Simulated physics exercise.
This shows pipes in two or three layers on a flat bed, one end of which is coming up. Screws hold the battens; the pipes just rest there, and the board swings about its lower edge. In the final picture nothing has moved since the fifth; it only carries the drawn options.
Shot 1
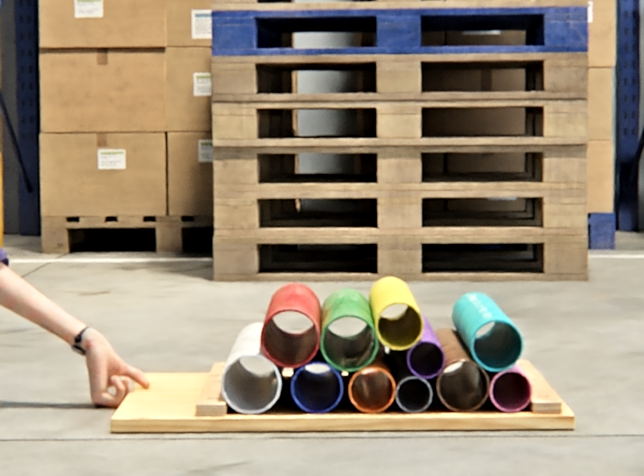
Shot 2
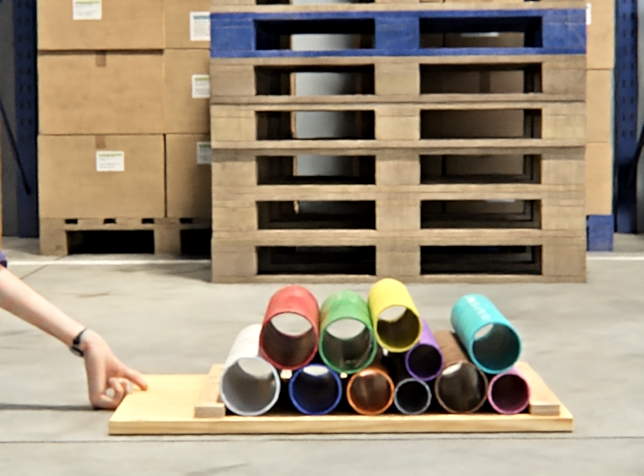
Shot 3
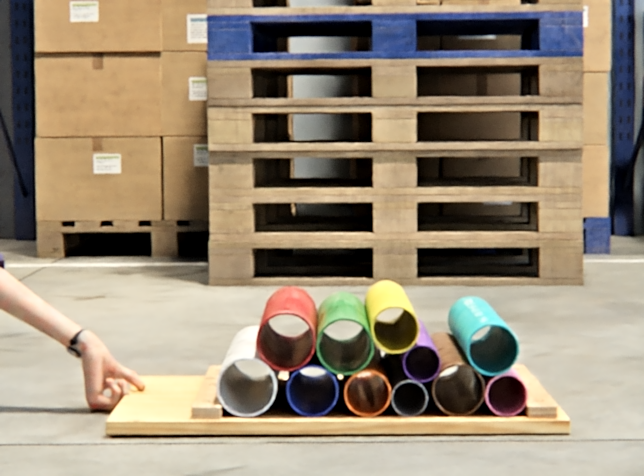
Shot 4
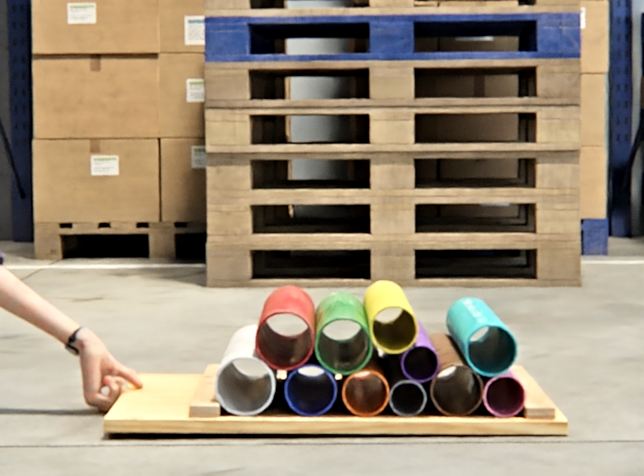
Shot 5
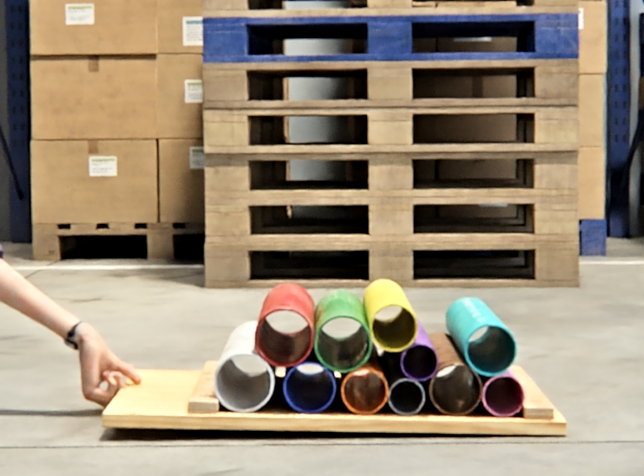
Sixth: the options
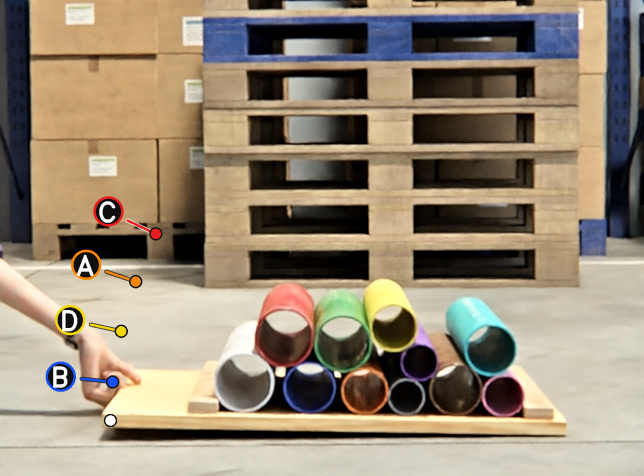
We see a hand gripping the left end of a wooden board stacked with colourful pipes on a warehouse floor; the view shifts slightly, then the hand raises that end a little while the pipes keep their arrangement.
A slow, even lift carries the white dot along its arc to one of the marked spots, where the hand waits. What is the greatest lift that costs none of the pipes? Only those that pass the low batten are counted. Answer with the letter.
The answer is mark D.
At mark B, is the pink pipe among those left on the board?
The pink pipe: Yes.
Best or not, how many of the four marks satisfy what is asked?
Two of them.
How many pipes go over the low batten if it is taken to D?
It comes to none.
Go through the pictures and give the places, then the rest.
In the first picture, blue pipe (317, 388); orange pipe (372, 390); grey pipe (414, 395).
In the second picture, grey pipe (412, 397); brown pipe (461, 388).
In the third picture, board (337, 397); white pipe (246, 387); red pipe (286, 342); purple pipe (422, 363).
In the fourth picture, board (335, 396); white pipe (245, 386); blue pipe (311, 390).
In the fifth picture, board (334, 394); white pipe (244, 382); blue pipe (310, 388).
On the marked copy, A at (136, 282); B at (113, 382); C at (156, 234); D at (122, 331); the white dot at (111, 420).
With D. Early on, board at 11°.
Further on, board at 13°.
At the end, board at 13°, none over the low batten.
As for the rest, A two over the low batten (turquoise, yellow); B none over the low batten; C two over the low batten (turquoise, yellow).
